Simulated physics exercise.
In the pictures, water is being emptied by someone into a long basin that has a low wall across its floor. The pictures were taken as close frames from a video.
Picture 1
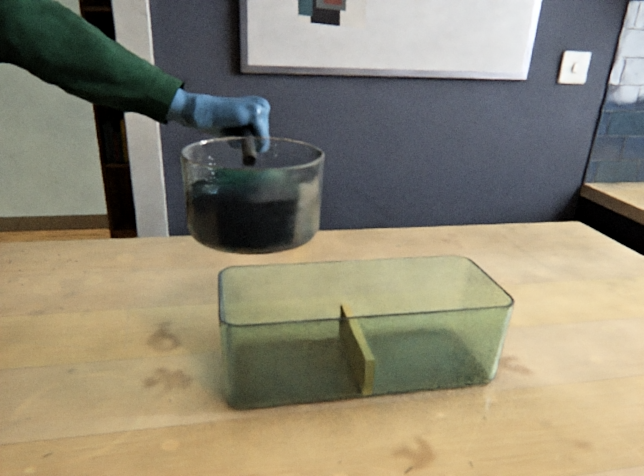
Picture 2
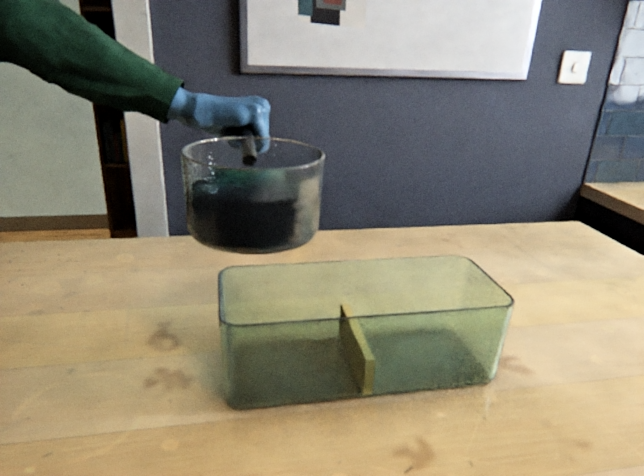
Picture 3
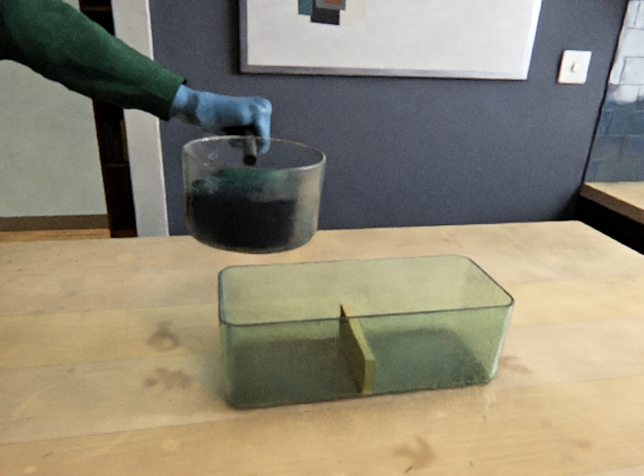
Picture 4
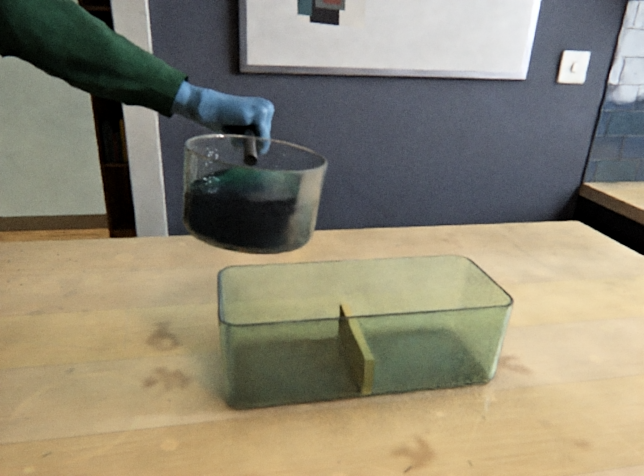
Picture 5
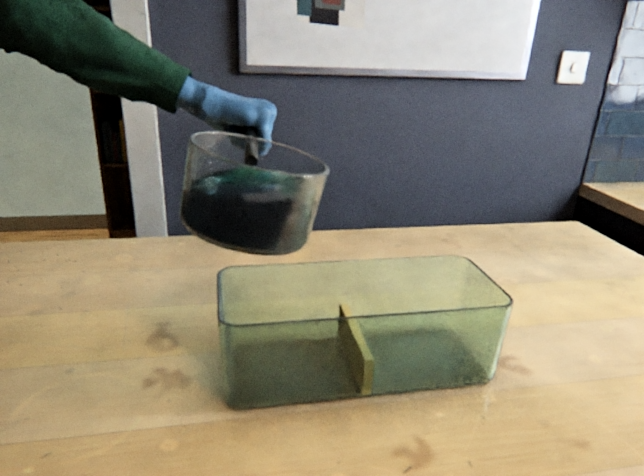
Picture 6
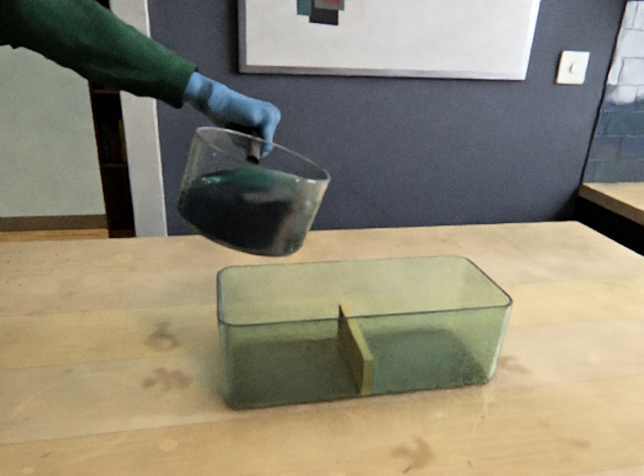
Gloved hand in a green sleeve tilting a clear round container of dark liquid rightward above a divided greenish basin.
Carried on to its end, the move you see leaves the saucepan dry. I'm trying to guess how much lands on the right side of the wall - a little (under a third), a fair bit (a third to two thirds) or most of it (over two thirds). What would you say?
I would say a fair bit, a third to two thirds.
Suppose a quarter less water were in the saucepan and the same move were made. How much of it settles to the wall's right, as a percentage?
The share comes to roughly 25 per cent.
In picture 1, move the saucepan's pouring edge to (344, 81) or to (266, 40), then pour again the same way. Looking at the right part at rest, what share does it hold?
The first start yields 85 per cent, the second 10 per cent.
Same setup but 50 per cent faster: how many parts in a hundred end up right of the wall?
Close to 30 in a hundred.
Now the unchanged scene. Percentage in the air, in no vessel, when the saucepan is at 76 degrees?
About 30 per cent.
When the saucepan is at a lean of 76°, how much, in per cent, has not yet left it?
It still holds close to 65 per cent at that lean.
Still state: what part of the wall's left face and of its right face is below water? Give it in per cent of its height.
Left 40 %, right 30 %.
A moment on, the saucepan is tipped on its side and 63 per cent is still to pour, 3 is left of the wall and 6 right of it.
Next, the saucepan is tipped right over and 13 per cent is still to pour, 33 is left of the wall and 44 right of it.
Then the saucepan is tipped right over and 0 per cent is still to pour, 53 is left of the wall and 44 right of it.
Later the saucepan is tipped right over and 0 per cent is still to pour, 54 is left of the wall and 45 right of it.
At rest 54 per cent lies left of the wall, 44 right of it and 1 outside.
